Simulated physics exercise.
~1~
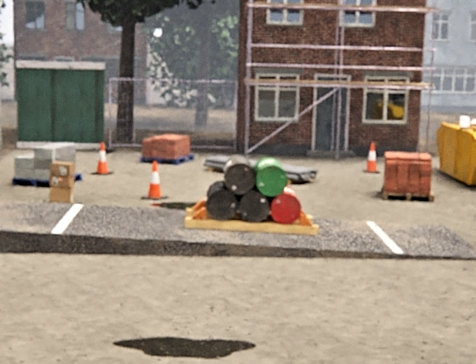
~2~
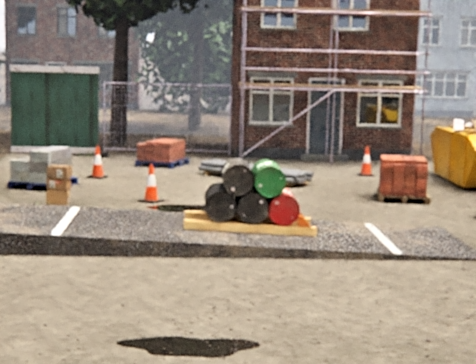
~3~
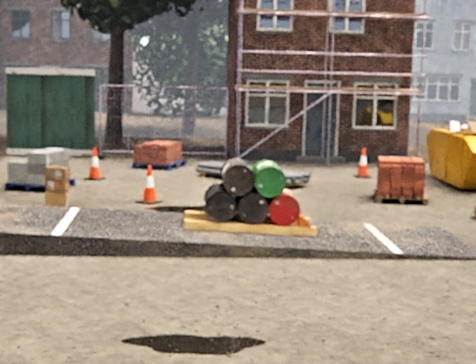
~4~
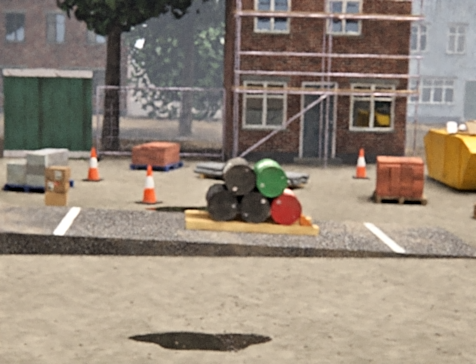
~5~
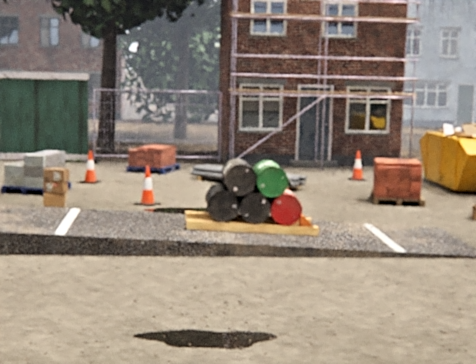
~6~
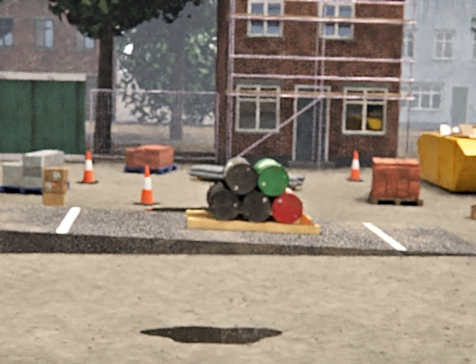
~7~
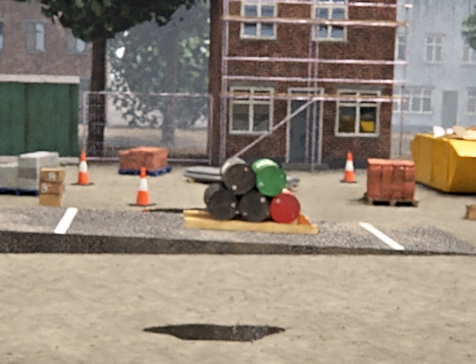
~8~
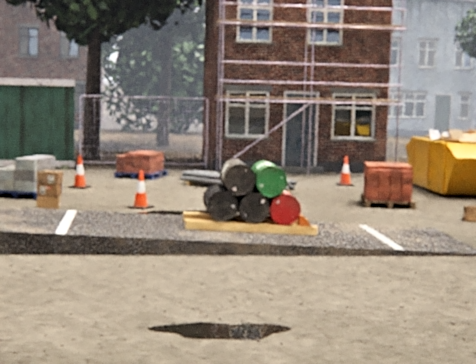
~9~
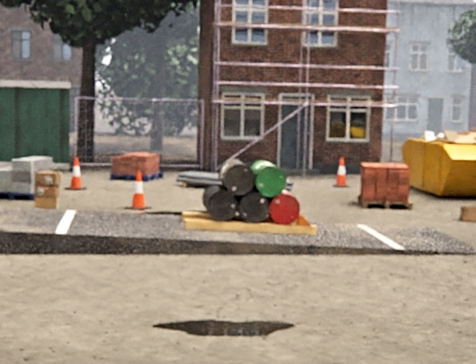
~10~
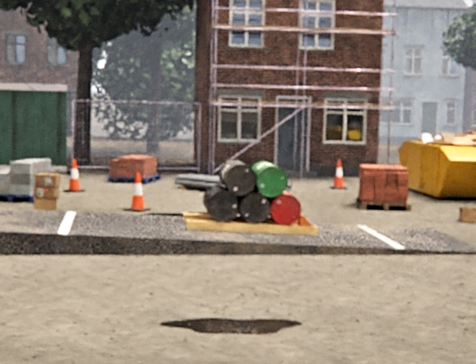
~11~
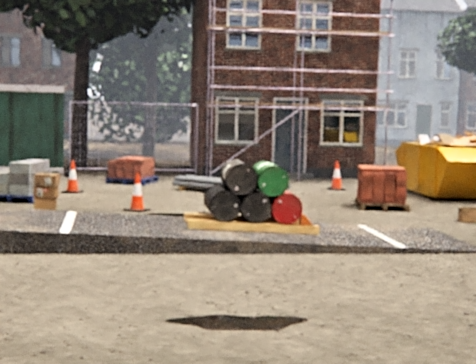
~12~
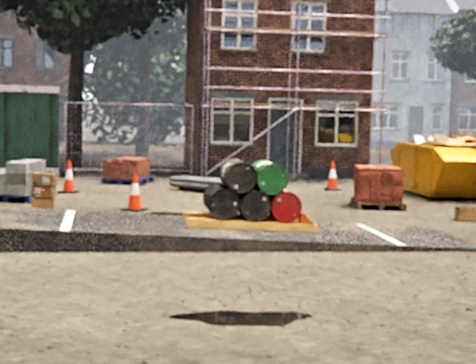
Five drums sit stacked on a yellow wooden base in a gravel bay on a building site, seen end-on from across a sandy yard with a dark patch in the foreground. Three are dark, one green drum rests at the upper right, and a red one lies at the lower right. White lines mark either side, with orange cones, brick stacks, a green container, a yellow skip and a scaffolded brick house behind. The view drifts slowly sideways, the background sliding left behind the pile. No drum rolls or falls, and the stack ends intact, green and red still in place.
